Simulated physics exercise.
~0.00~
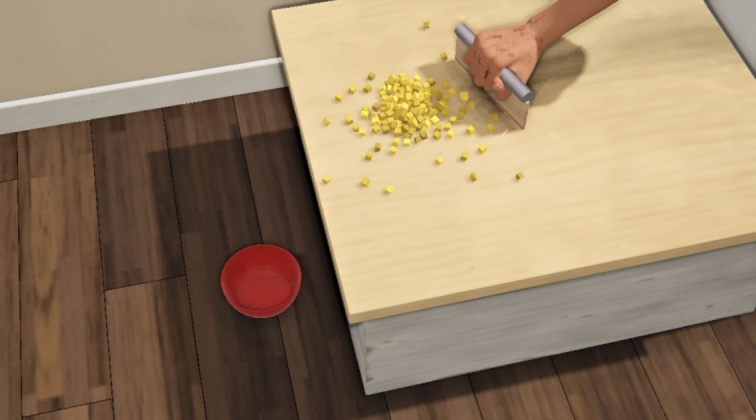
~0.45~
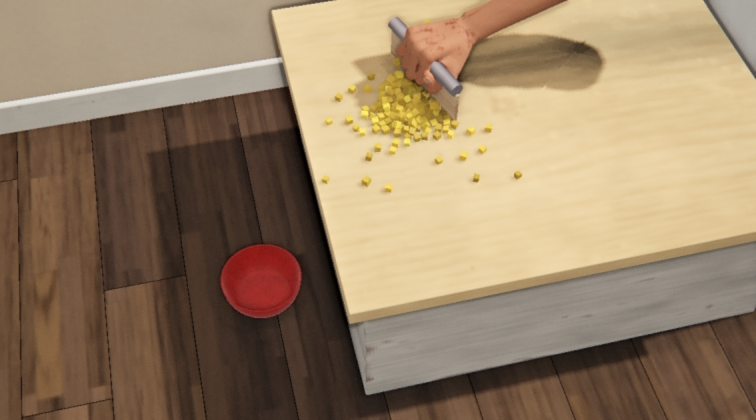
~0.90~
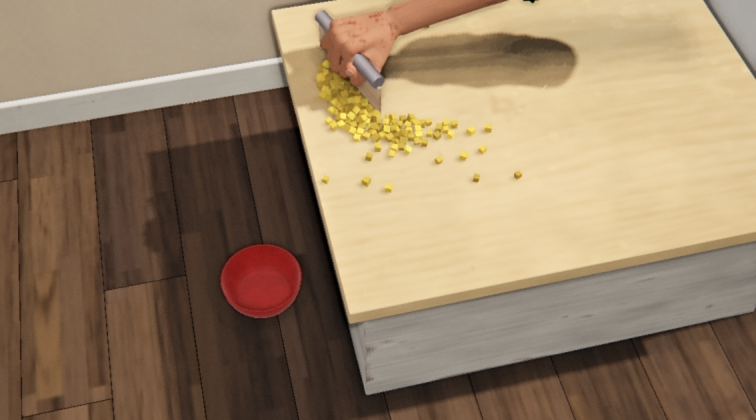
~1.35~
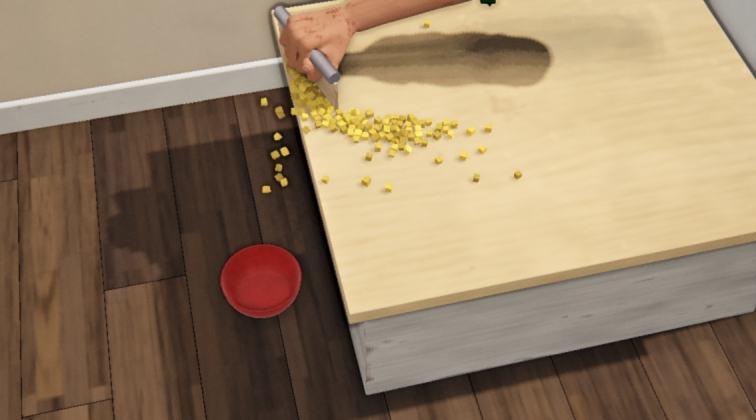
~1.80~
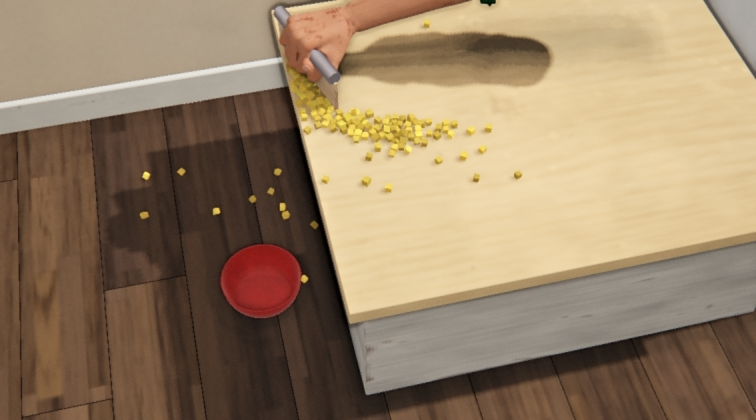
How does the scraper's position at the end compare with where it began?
It starts to the right of the pile of yellow cubes and ends farther left, at the left edge of the wooden top.
